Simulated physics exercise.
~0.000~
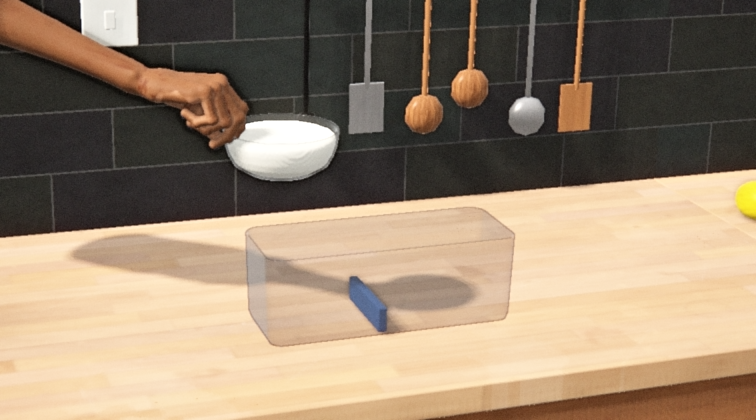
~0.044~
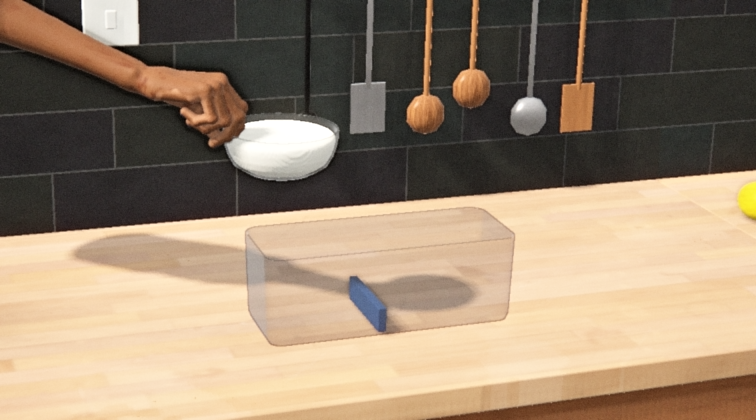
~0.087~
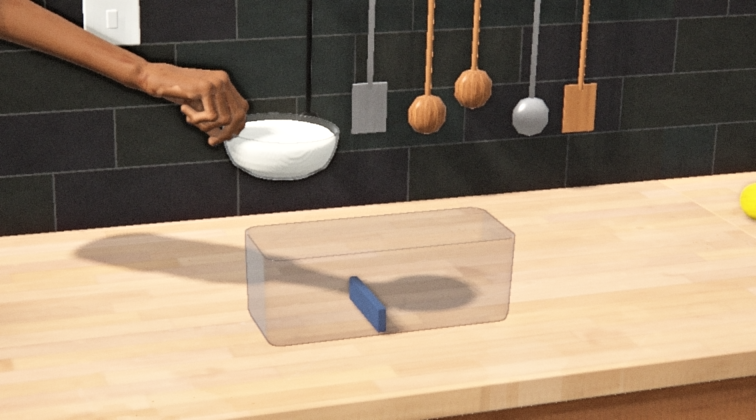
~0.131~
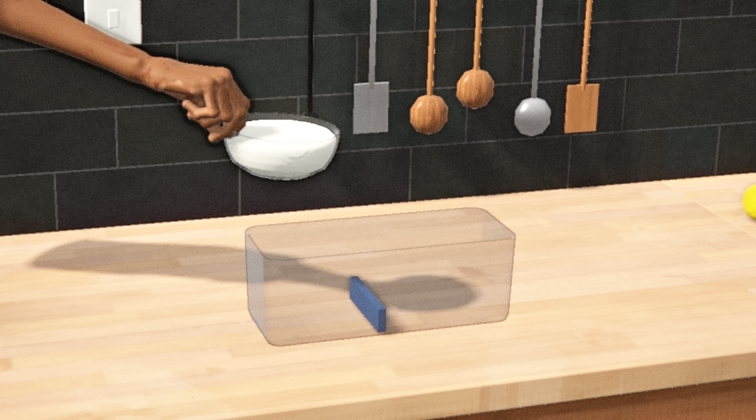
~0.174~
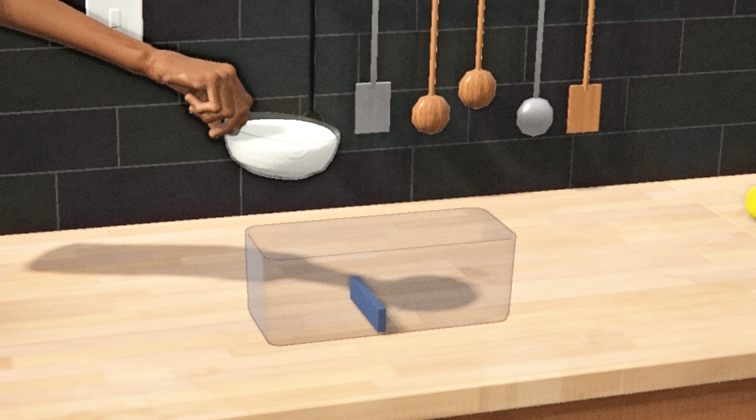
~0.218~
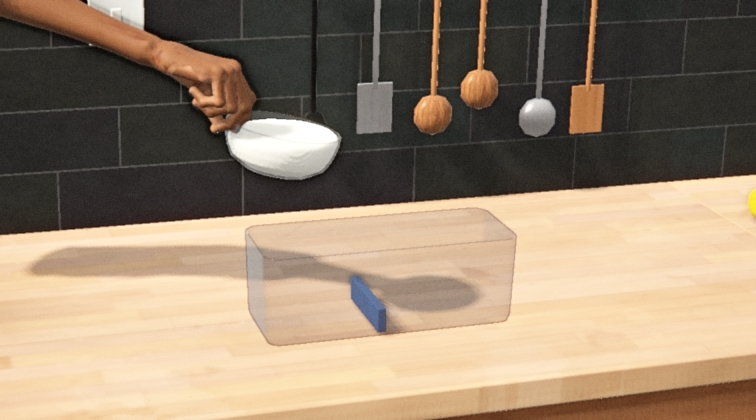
A hand slowly tilts a round bowl of milk rightward above an empty oblong basin.
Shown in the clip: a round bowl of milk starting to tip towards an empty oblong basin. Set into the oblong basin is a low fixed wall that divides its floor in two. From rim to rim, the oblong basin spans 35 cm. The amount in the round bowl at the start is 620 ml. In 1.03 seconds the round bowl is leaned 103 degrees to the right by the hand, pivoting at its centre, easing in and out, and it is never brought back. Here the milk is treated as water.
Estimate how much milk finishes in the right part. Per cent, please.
I would say 64 per cent.
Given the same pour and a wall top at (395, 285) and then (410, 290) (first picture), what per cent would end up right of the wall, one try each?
Some 15 in a hundred, then some 5 in a hundred.
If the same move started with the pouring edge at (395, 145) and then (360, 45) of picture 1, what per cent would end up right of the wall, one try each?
Near 90 in a hundred on the first go and near 80 in a hundred on the second.
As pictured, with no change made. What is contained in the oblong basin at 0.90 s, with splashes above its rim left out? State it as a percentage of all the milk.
My estimate is about 94 percent.
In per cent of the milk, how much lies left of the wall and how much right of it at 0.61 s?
Left side near 4, right side near 22.
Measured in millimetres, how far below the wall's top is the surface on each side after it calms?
Measured: Left around 24 mm, right around 18 mm.
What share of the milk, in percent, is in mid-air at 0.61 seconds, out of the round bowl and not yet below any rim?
My guess is roughly 40 %.
After 0.61 s the tilt is 67° and 34 per cent is still to pour, 4 is left of the wall and 22 right of it.
After 0.90 s the tilt is 99° and 2 per cent is still to pour, 30 is left of the wall and 64 right of it.
After 1.20 s the tilt is 103° and 0 per cent is still to pour, 35 is left of the wall and 64 right of it.
After 1.53 s the tilt is 103° and 0 per cent is still to pour, 35 is left of the wall and 64 right of it.
In the end 35 per cent lies left of the wall, 64 right of it and 1 outside.
